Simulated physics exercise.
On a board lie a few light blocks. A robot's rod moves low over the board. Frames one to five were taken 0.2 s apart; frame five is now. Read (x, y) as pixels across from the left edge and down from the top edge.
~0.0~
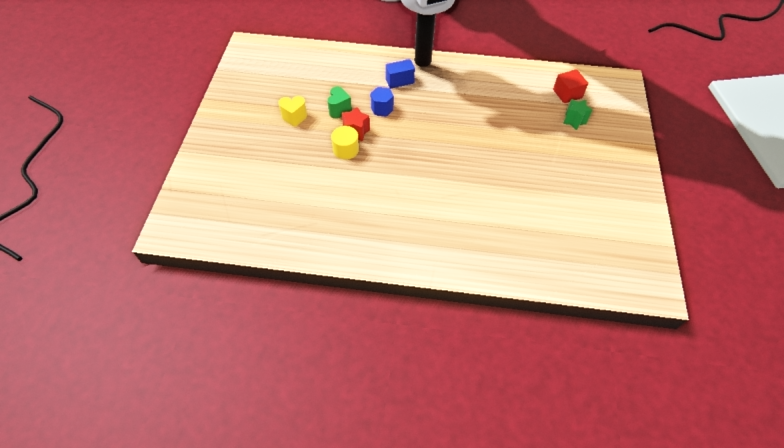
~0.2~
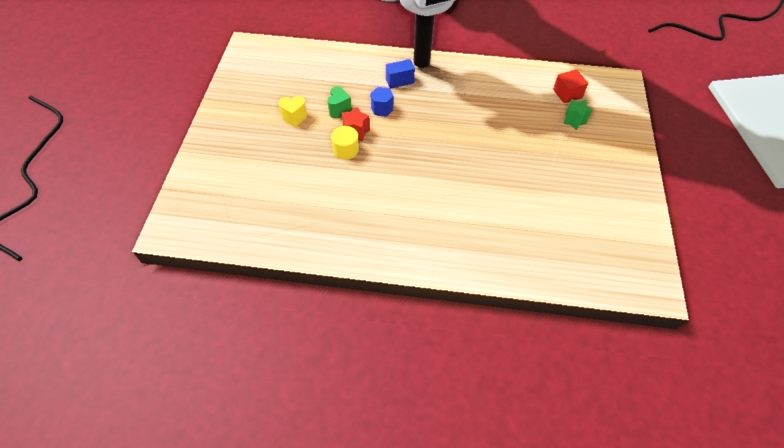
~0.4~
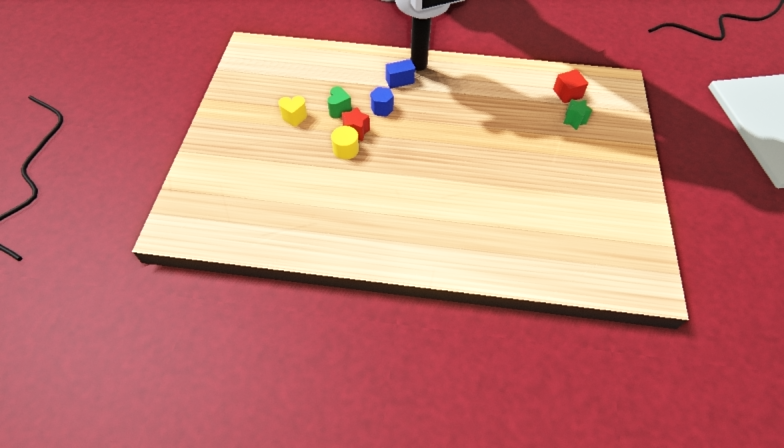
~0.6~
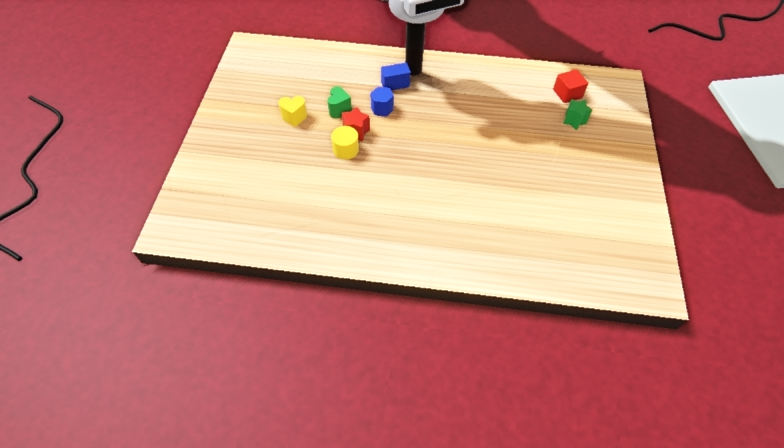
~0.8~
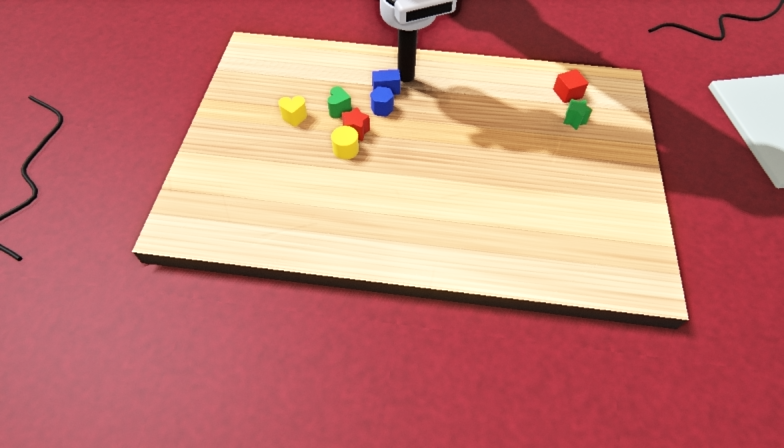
A pale wooden board lies on a red surface, seen from above at an angle by a still camera. Yellow, green, red and blue blocks cluster toward its upper left, with a red and a green block at the upper right and a dark rod at the top edge. The rod creeps down and left, then pushes the blue rectangular block slightly leftward toward the other blue one.
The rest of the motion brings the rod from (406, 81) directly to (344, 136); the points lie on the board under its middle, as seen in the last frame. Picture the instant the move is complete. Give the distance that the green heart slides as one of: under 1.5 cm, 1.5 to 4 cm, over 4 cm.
Short, under 1.5 cm.
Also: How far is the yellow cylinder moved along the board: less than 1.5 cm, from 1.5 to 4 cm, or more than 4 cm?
Distance: 1.5 to 4 cm.
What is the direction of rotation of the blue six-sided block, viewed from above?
Counter-clockwise, from overhead.
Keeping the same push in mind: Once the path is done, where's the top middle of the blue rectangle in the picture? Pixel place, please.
I'd guess (353, 86).
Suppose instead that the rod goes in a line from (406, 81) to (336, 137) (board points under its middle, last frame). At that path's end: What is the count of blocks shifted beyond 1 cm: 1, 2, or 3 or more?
This push will displace three or more blocks.
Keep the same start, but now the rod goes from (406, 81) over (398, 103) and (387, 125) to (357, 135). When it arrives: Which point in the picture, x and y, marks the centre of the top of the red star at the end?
It sits at (337, 117).
What follows on the original path. One third of the way, rod at (386, 94); blue six-sided block at (380, 98), turned 15° anticlockwise; blue rectangle at (363, 83).
Two thirds of the way, rod at (364, 113); yellow cylinder at (341, 138); red star at (353, 122), turned 25° clockwise; blue six-sided block at (374, 116), turned 40° anticlockwise; blue rectangle at (353, 86), turned 40° clockwise.
At the end, rod at (344, 132); green heart unmoved; yellow cylinder at (336, 153); red star at (347, 136), turned 15° clockwise; blue six-sided block at (376, 117), turned 45° anticlockwise; blue rectangle at (353, 86), turned 40° clockwise.
